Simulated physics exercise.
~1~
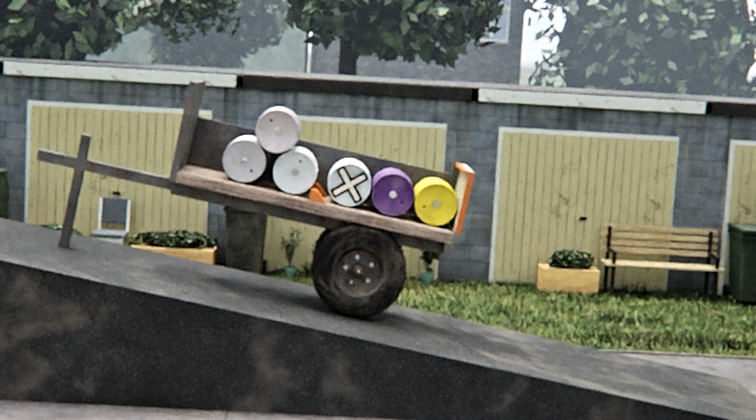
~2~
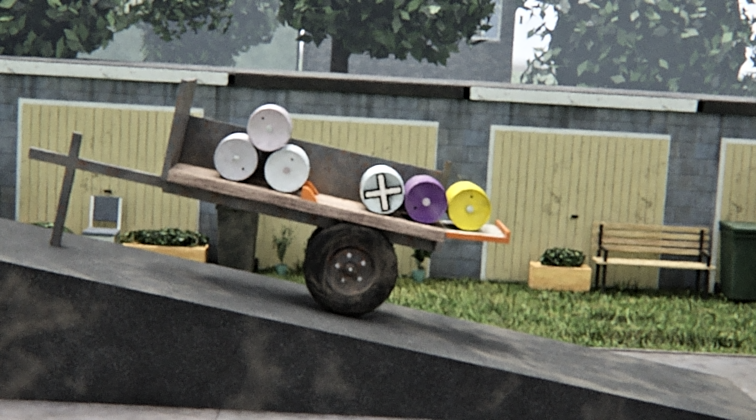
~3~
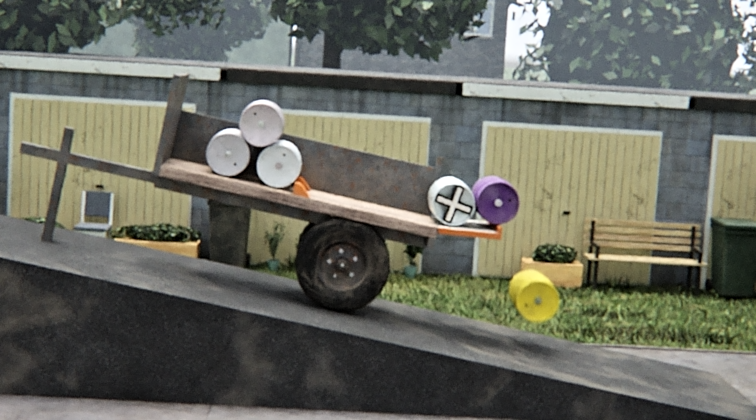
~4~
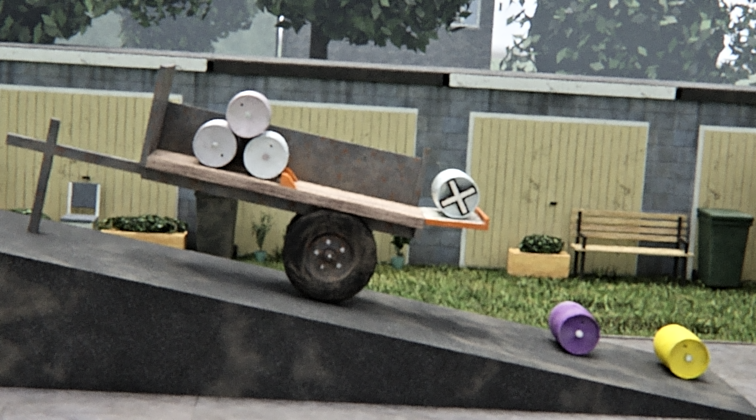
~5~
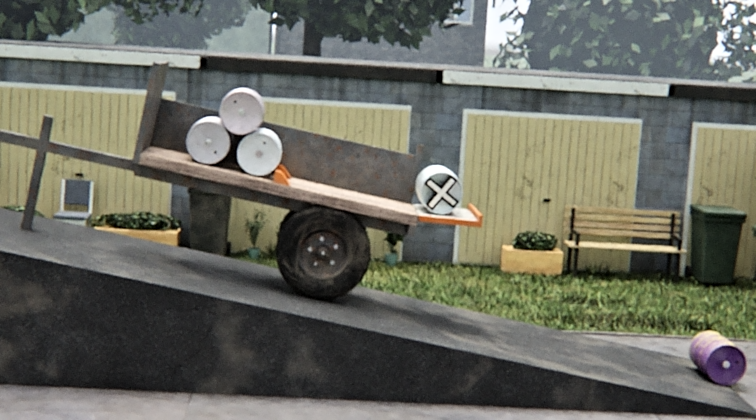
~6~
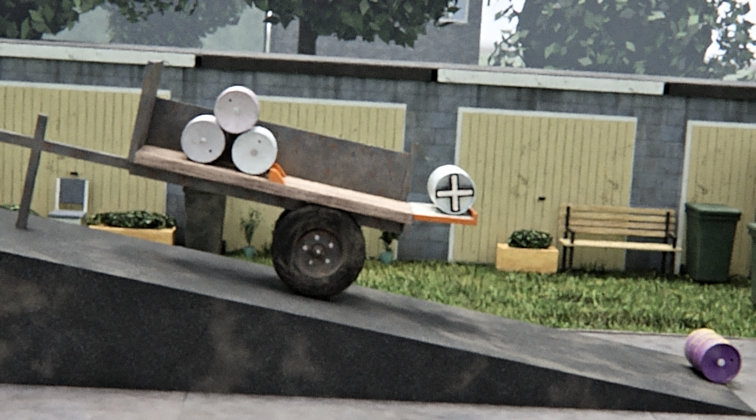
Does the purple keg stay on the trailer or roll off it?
The purple keg rolls off over the lowered gate, following the yellow one, and ends up lower down the ramp.
